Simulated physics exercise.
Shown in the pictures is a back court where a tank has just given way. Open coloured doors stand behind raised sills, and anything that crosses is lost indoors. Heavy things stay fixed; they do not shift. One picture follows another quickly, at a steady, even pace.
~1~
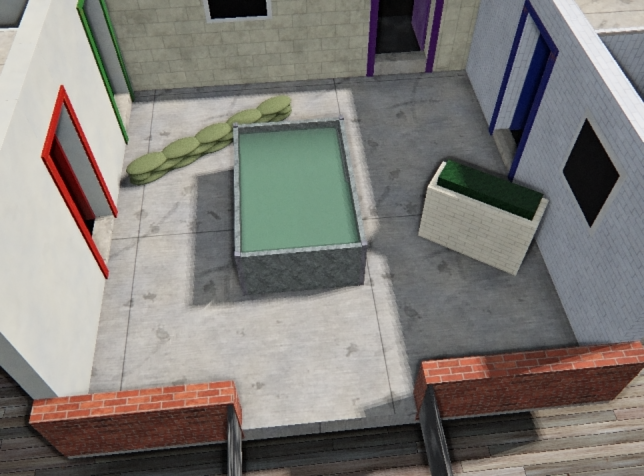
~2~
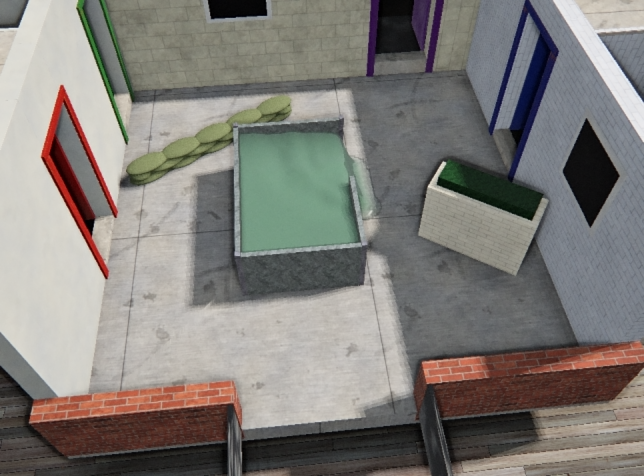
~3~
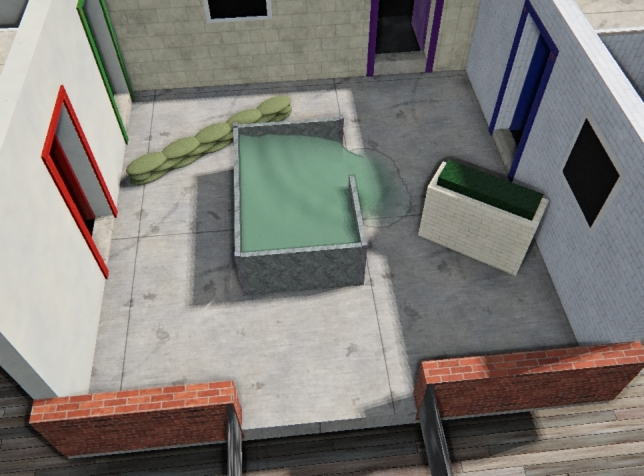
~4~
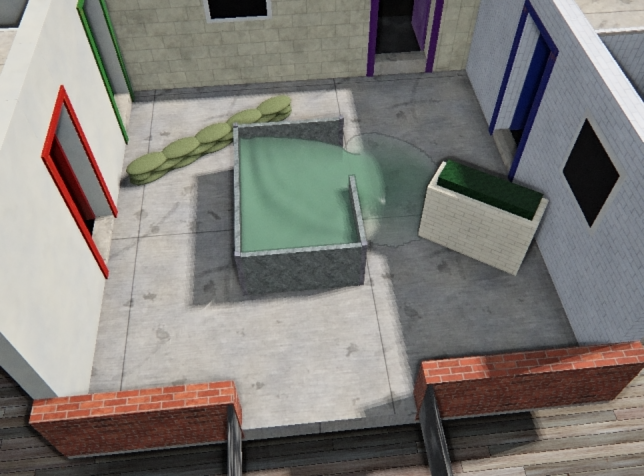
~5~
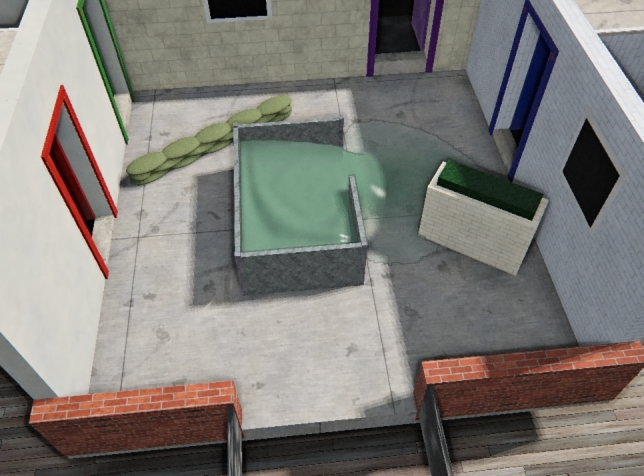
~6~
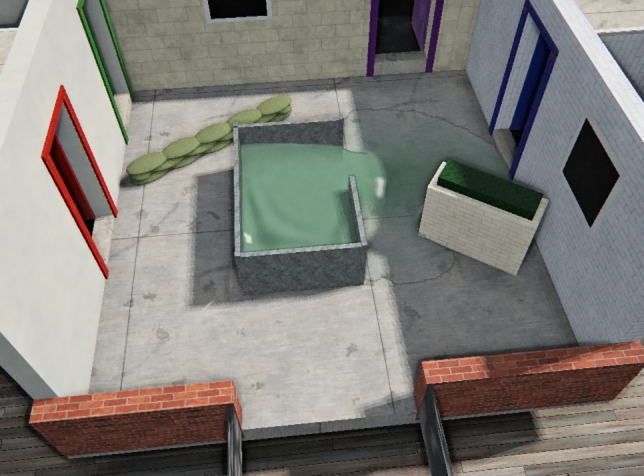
The clip shows a walled court with coloured doorways and an open grey tank of green water; the tank's right side opens, and water pours through the gap, spreading across the floor around the pale planter-like box.
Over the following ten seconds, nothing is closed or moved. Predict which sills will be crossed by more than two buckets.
The green door will not be; the red door will not be; the purple door will not be; the blue door will be.
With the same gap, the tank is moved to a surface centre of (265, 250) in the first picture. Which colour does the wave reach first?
It's the blue one that comes first.
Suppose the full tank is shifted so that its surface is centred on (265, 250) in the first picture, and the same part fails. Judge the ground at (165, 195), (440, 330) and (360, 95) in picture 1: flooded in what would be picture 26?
Taking the three spots in turn, I'd say spared, then drenched, then drenched.
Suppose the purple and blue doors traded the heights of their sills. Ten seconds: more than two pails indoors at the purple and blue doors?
In short: The purple one lets more in, the blue one goes over.
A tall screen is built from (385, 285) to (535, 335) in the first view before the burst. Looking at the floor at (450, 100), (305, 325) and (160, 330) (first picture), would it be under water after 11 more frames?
In order: Soaked, untouched, untouched.
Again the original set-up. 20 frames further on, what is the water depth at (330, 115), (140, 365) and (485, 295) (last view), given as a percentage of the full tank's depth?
First spot 8 %, second 0 %, third 2 %.
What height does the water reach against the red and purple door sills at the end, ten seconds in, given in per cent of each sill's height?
70 and 30 %, in that order.
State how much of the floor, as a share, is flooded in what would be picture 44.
It works out to about 75 in a hundred.
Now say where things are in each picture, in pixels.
Still water in the open tank at (295, 185), in the first picture.
The front is at a hidden place, out from the gap at (343, 174), in the second picture.
The front is at (402, 210), out from the gap at (343, 177), in the third picture.
The front is at a hidden place, out from the gap at (343, 178), in the fourth picture.
Water pours out at (343, 178) and has run to a hidden place, in the fifth picture.
The front is at (495, 151), out from the gap at (343, 178), in the sixth picture.
A moment on, water covers 30 % of the floor; the green door not reached, the red door not reached, the purple door not reached, the blue door over two buckets in.
Next, water covers 35 % of the floor; the green door not reached, the red door not reached, the purple door wet at the sill, nothing in, the blue door far over two buckets in.
Then, water covers 45 % of the floor; the green door not reached, the red door not reached, the purple door wet at the sill, nothing in, the blue door far over two buckets in.
Later, water covers 75 % of the floor; the green door wet at the sill, nothing in, the red door wet at the sill, nothing in, the purple door wet at the sill, nothing in, the blue door far over two buckets in.
In the end, water covers 95 % of the floor; the green door wet at the sill, nothing in, the red door wet at the sill, nothing in, the purple door wet at the sill, nothing in, the blue door far over two buckets in.
